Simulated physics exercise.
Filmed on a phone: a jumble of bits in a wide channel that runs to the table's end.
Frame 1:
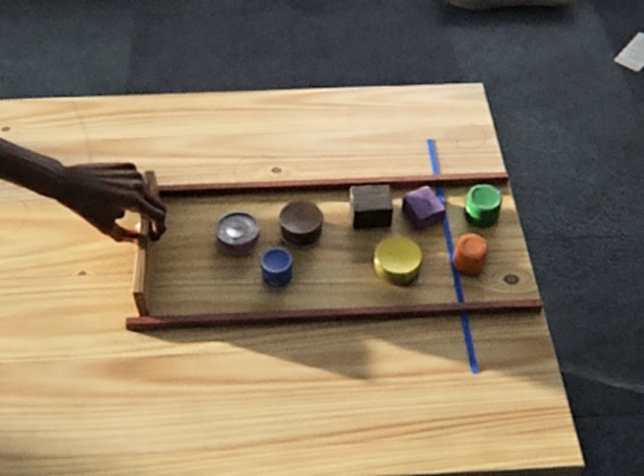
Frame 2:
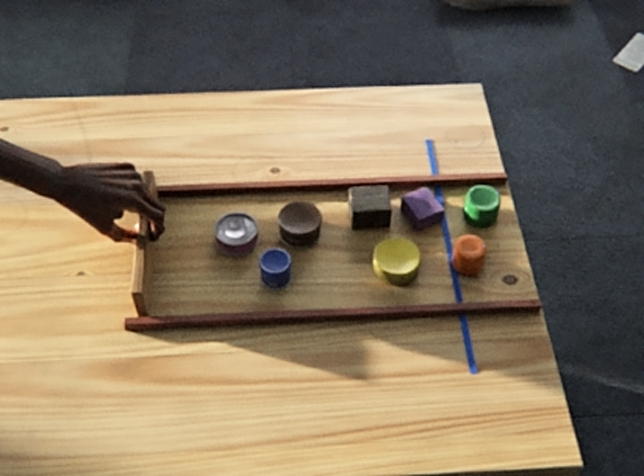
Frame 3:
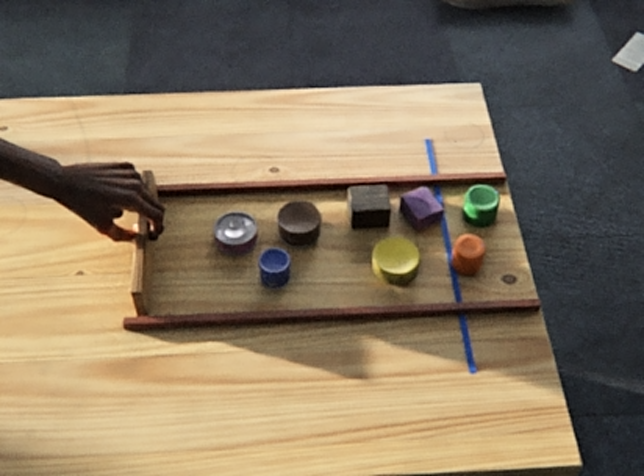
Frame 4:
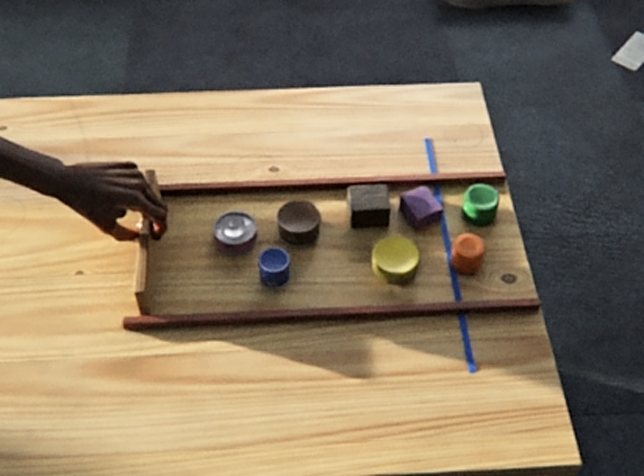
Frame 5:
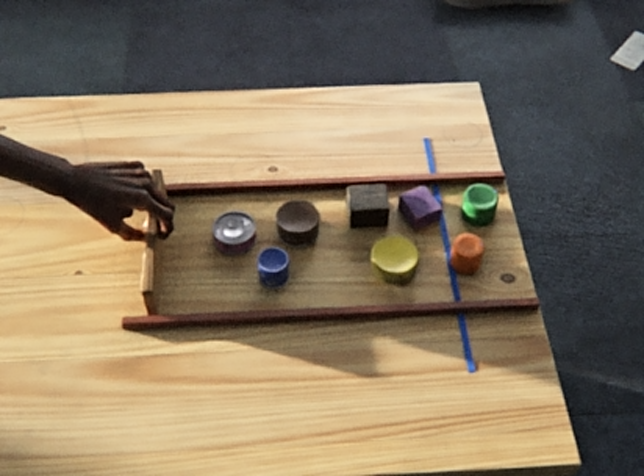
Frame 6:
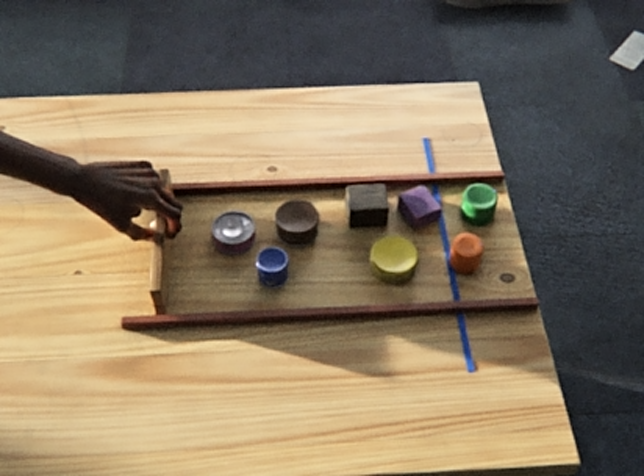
A hand slides a wooden board slightly right behind colourful objects that stay still.
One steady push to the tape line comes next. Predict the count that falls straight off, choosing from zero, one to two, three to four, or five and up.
The push knocks just one or two off.
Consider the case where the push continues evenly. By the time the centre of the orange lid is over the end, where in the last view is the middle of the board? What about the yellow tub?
At (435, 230) for the orange lid; at (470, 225) for the yellow tub.
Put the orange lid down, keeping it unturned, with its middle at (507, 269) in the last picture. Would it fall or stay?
I reckon it falls away.
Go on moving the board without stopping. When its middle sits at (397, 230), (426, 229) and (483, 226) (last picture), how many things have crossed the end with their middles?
The counts would come out as 0, 0 and 5.
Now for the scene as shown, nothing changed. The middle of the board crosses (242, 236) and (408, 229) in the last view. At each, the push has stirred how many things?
First 2, then 8.
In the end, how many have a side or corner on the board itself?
The number is 3.
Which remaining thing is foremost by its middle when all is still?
That's the brown tin.
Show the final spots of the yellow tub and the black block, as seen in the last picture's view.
Final centres, first then second: (507, 269), (454, 190).
Early on, none off yet; green lid at rest near (479, 205); orange lid at rest near (466, 254); purple block at rest near (419, 207).
A while later, none off yet; green lid at rest near (481, 205); orange lid at rest near (466, 254); purple block travelled about its own width near (449, 197).
Finally, the number that fall off is one or two; lost, orange lid and green lid.
